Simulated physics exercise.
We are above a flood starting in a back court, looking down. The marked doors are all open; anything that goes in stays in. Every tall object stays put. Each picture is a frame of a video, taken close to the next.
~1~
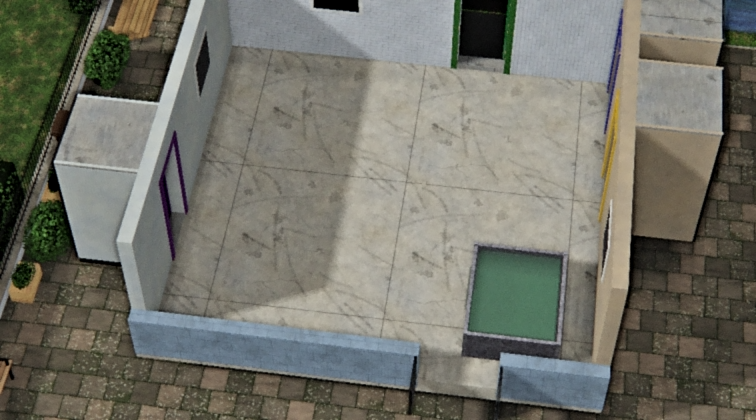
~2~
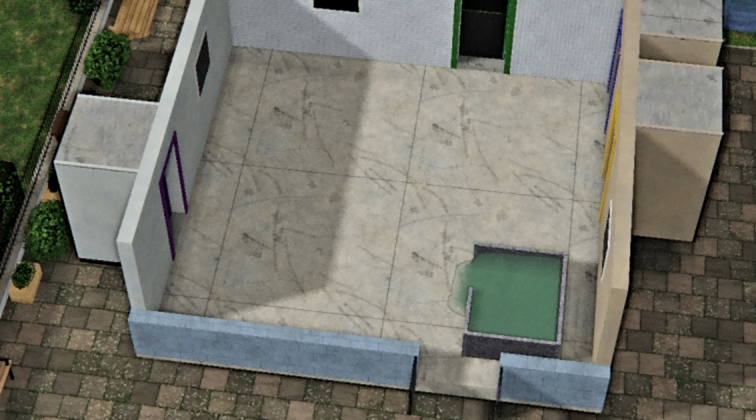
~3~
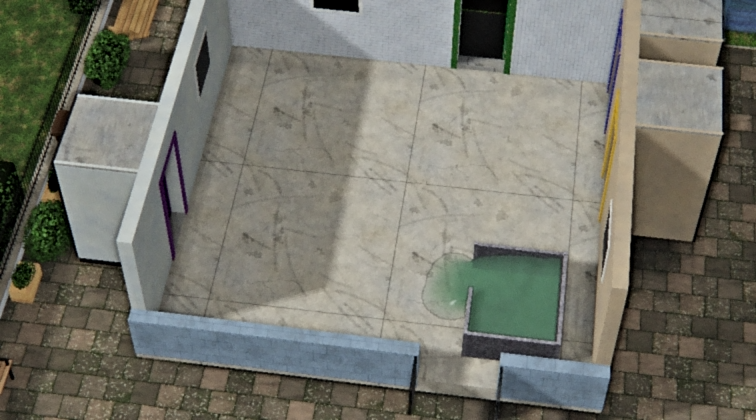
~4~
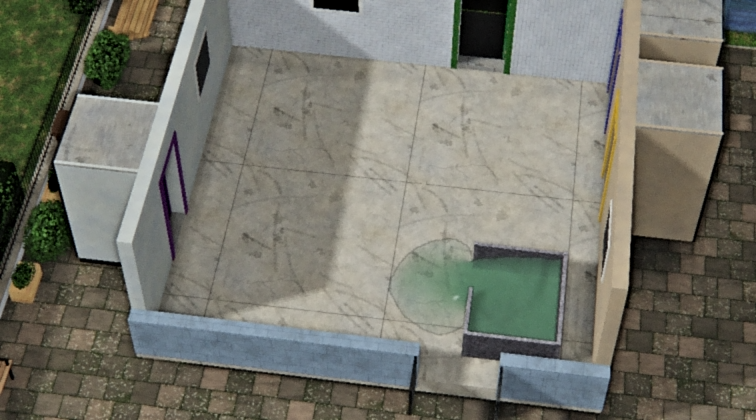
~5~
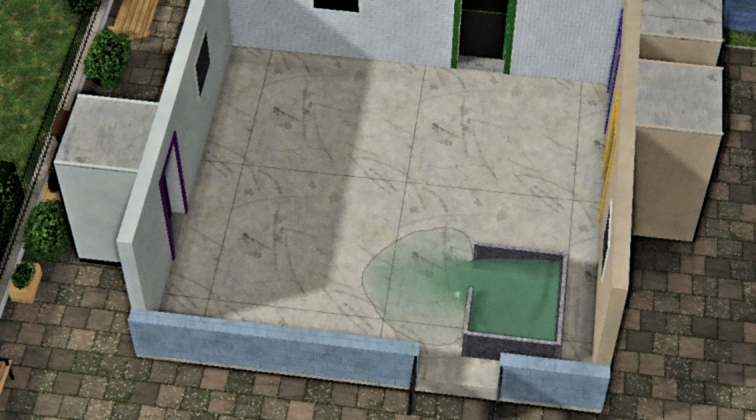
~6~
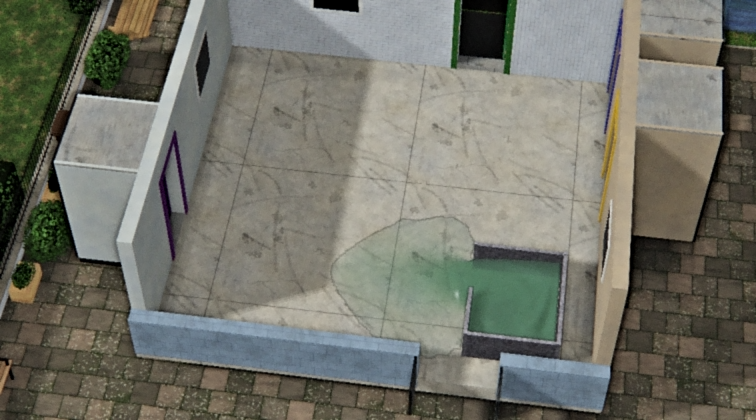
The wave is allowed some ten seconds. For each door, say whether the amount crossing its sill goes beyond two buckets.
One by one: Green door: Little enough water, yellow door: Little enough water, blue door: Little enough water, purple door: Too much water.
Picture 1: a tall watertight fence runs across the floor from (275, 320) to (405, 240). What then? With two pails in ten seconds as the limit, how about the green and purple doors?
Outcome: Green remains below the limit; purple remains below the limit.
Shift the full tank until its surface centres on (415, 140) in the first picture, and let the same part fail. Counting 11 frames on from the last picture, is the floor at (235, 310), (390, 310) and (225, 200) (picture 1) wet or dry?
One after the other: Untouched, untouched, reached.
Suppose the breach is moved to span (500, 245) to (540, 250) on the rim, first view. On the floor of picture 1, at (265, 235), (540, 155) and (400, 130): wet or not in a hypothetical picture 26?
Taking the points in order: Unwetted, swamped and swamped.
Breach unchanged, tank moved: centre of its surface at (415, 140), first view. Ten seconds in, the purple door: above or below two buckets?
Purple: Undershoots.
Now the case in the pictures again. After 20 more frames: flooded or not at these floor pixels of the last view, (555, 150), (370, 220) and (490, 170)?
Result, as listed: Not wetted / wetted / not wetted.
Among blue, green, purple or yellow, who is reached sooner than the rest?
It's the door marked purple.
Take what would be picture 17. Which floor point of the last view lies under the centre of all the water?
Near (411, 284).
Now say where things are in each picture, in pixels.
The first picture shows the open tank at (516, 295) is whole and still.
In the second picture, the front is at (466, 265), out from the gap at (474, 281).
In the third picture, water pours out at (474, 283) and has run to (429, 304).
In the fourth picture, water pours out at (474, 283) and has run to (396, 292).
In the fifth picture, water pours out at (474, 283) and has run to (371, 269).
In the sixth picture, the front is at (341, 262), out from the gap at (474, 283).
A moment on, water covers 25 % of the floor; the green door not reached, the yellow door not reached, the blue door not reached, the purple door not reached.
Next, water covers 45 % of the floor; the green door not reached, the yellow door not reached, the blue door not reached, the purple door wet at the sill, nothing in.
Then, water covers 55 % of the floor; the green door not reached, the yellow door not reached, the blue door not reached, the purple door over two buckets in.
Later, water covers 55 % of the floor; the green door not reached, the yellow door not reached, the blue door not reached, the purple door far over two buckets in.
In the end, water covers 60 % of the floor; the green door wet at the sill, nothing in, the yellow door not reached, the blue door not reached, the purple door far over two buckets in.
